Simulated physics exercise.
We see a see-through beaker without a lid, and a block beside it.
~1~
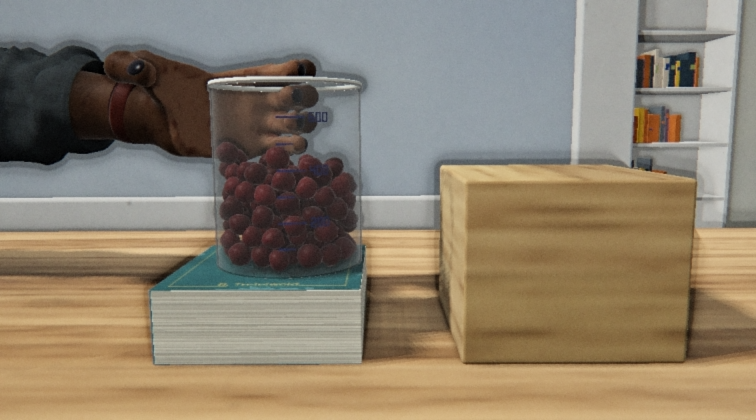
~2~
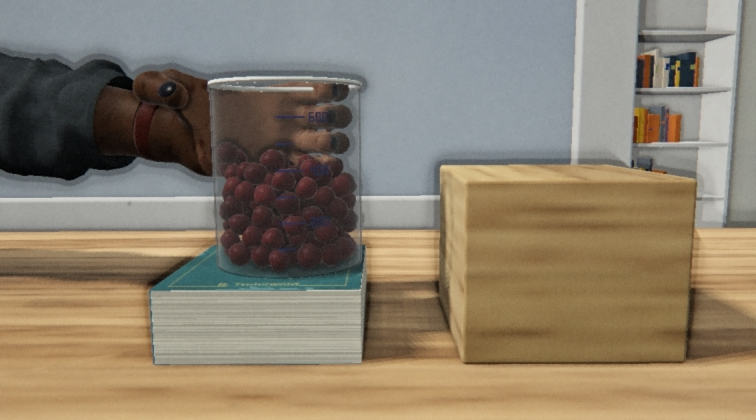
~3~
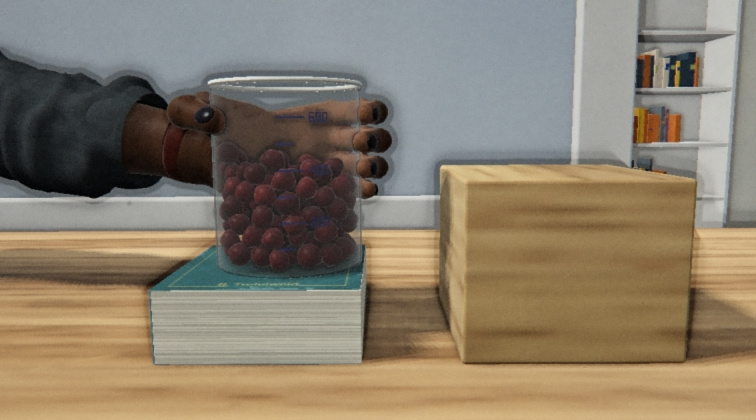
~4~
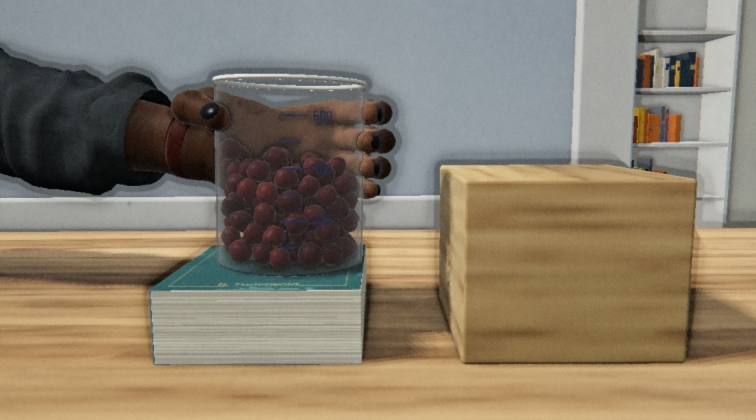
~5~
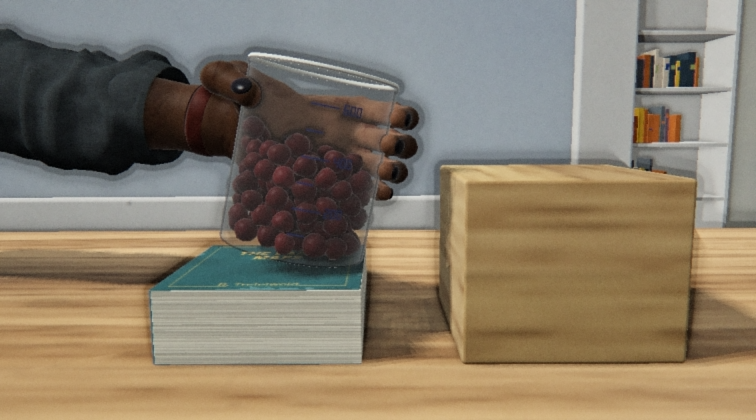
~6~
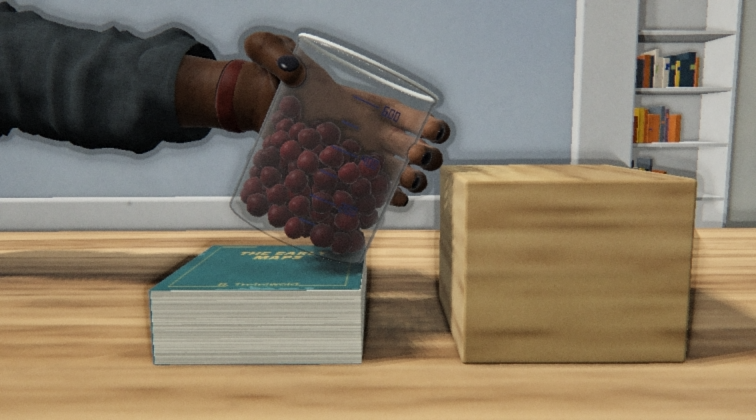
On a light wooden tabletop before a blue-grey wall, with a bookshelf at the right, a still camera looks on from level height. A clear, lidless beaker mostly filled with dark red dried cherries stands on a thick teal-covered book at left, beside a tan wooden block. A dark-sleeved hand from the left closes around the beaker, lifts it slightly rightward and leans it to the right.
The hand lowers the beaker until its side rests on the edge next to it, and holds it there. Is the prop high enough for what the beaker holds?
The load all remains inside.
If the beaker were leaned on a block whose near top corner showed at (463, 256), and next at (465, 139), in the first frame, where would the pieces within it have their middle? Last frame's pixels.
One: (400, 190). Two: (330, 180).
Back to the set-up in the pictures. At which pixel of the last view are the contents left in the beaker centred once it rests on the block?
At about (349, 173).
Then, 0.22 s after the last picture, the beaker leans 40°; everything is still inside.
Then, 0.42 s after the last picture, the beaker rests on the block at 43°; everything is still inside.
At rest, the beaker rests on the block at 43°; everything is still inside.
